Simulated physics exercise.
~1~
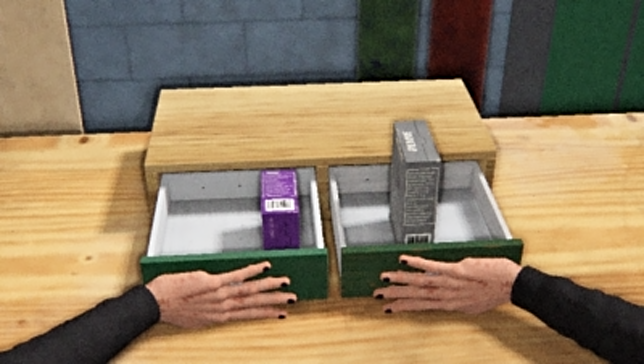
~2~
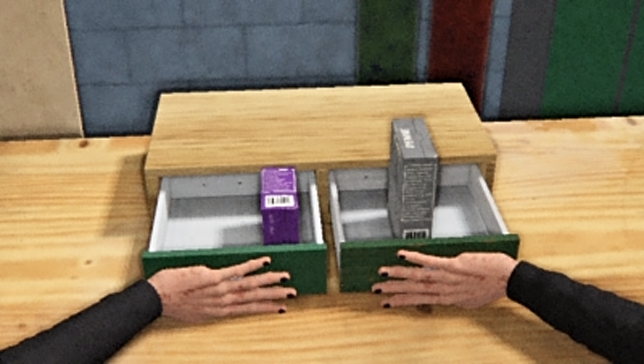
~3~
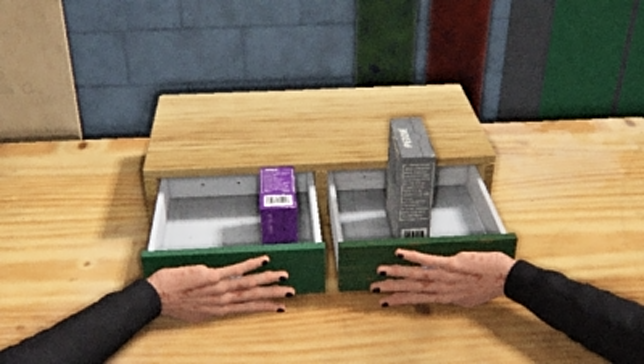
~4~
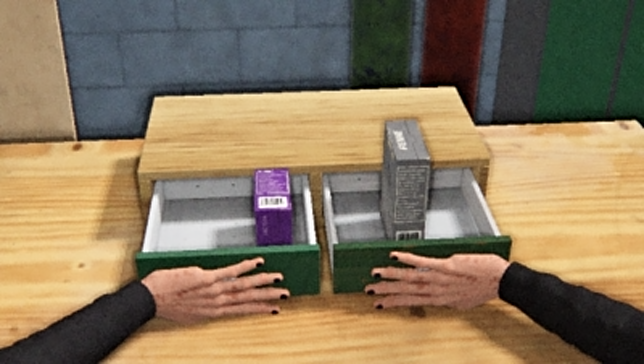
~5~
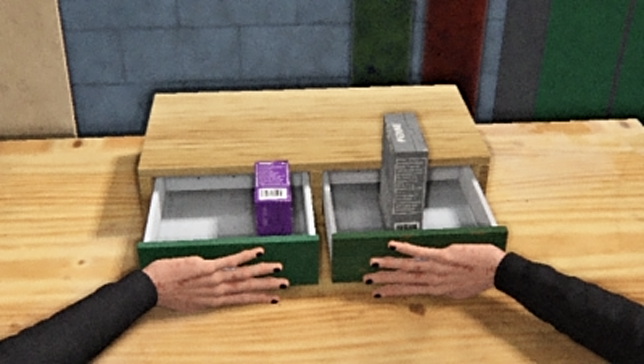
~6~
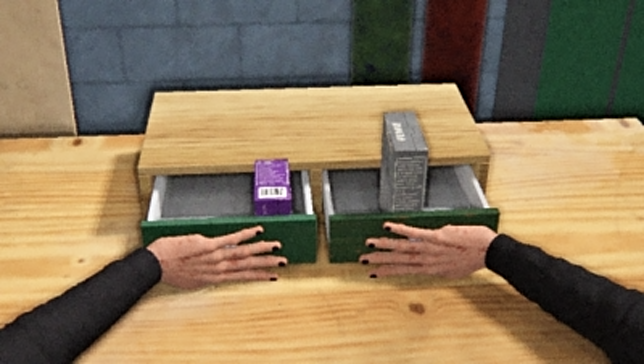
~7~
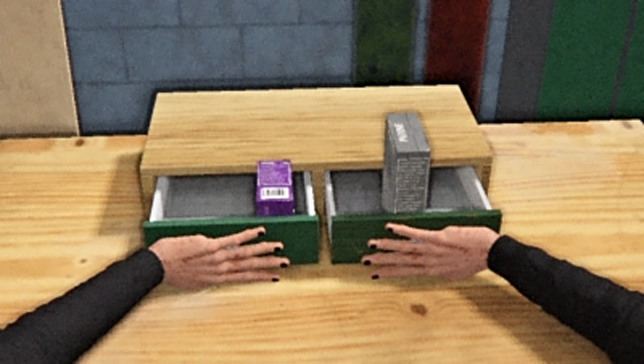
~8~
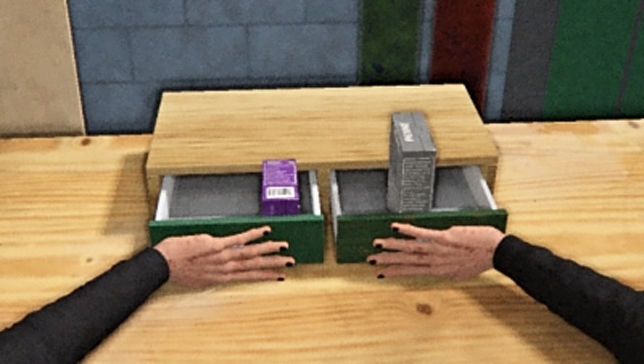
Two hands push a pair of green-fronted drawers partly inward, leaving both ajar with packets inside.
